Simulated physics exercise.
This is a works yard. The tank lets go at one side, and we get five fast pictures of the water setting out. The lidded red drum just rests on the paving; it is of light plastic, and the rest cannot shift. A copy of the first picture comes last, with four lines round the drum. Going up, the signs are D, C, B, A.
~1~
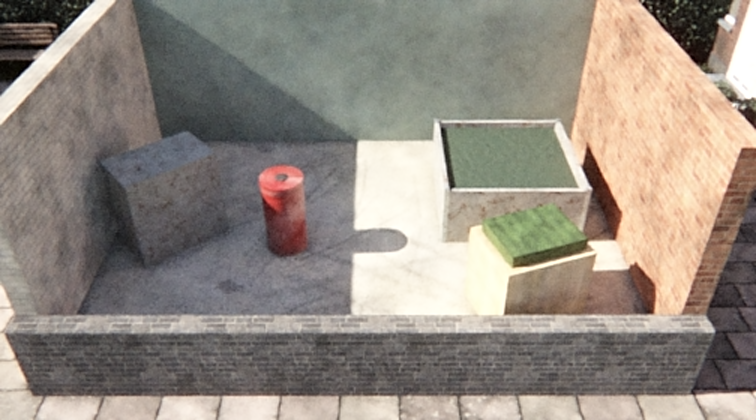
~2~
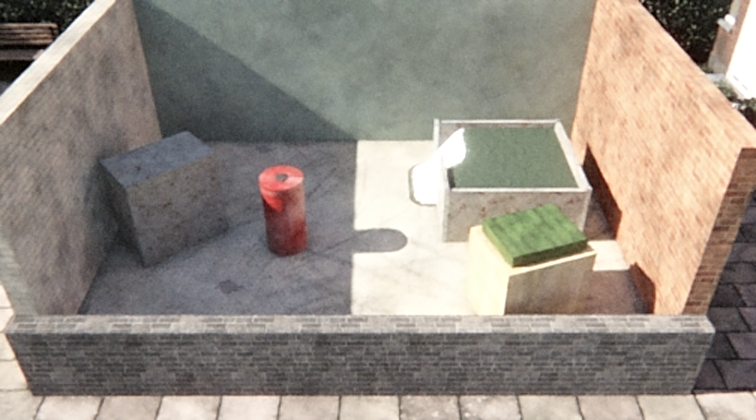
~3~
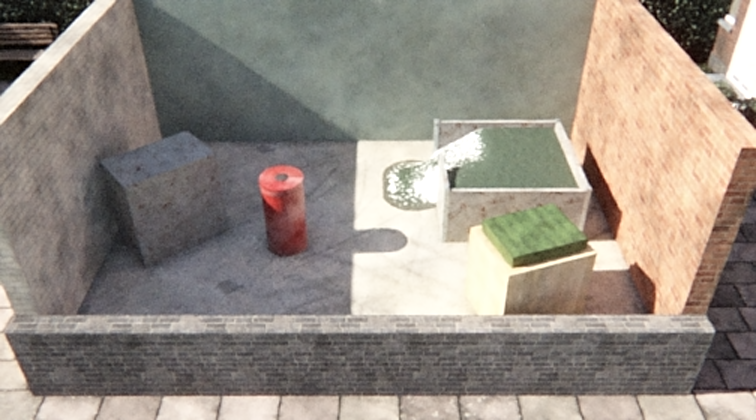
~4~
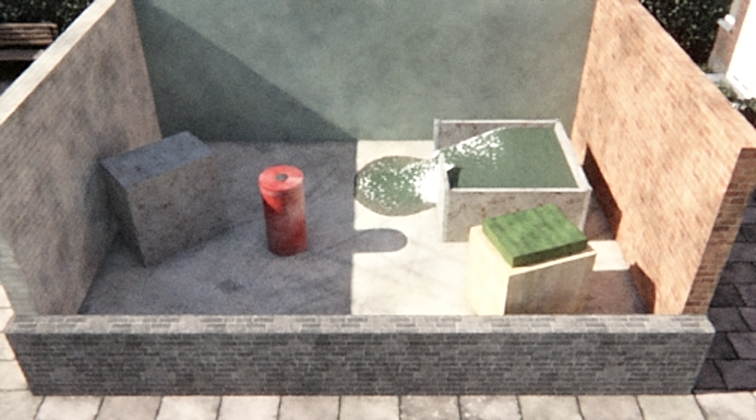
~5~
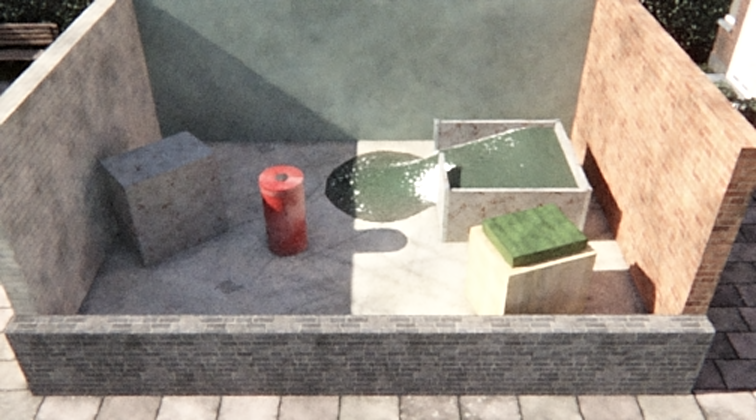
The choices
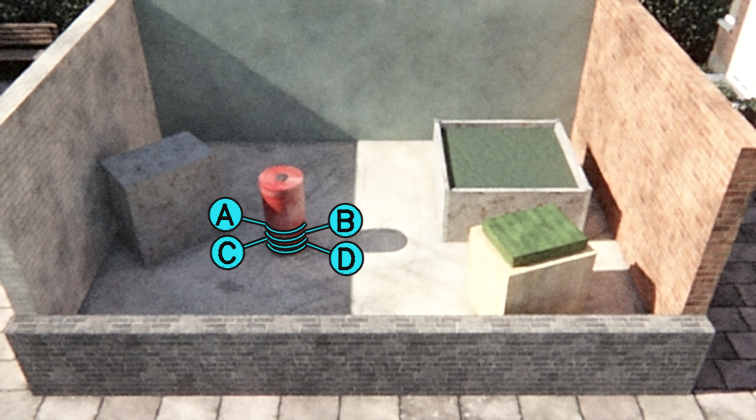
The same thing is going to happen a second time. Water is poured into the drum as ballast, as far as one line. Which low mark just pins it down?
C will do.
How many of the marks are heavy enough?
Three.
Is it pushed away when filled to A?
No, not at all.
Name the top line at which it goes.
D it is.
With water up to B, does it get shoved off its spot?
No, not at all.
On the marked copy, A at (283, 232); B at (284, 240); C at (285, 247); D at (285, 252); from the bottom up D, C, B, A.
For line A, it does not move.
For line B, it does not move.
For line C, it does not move.
For line D, it is pushed about its own width away.
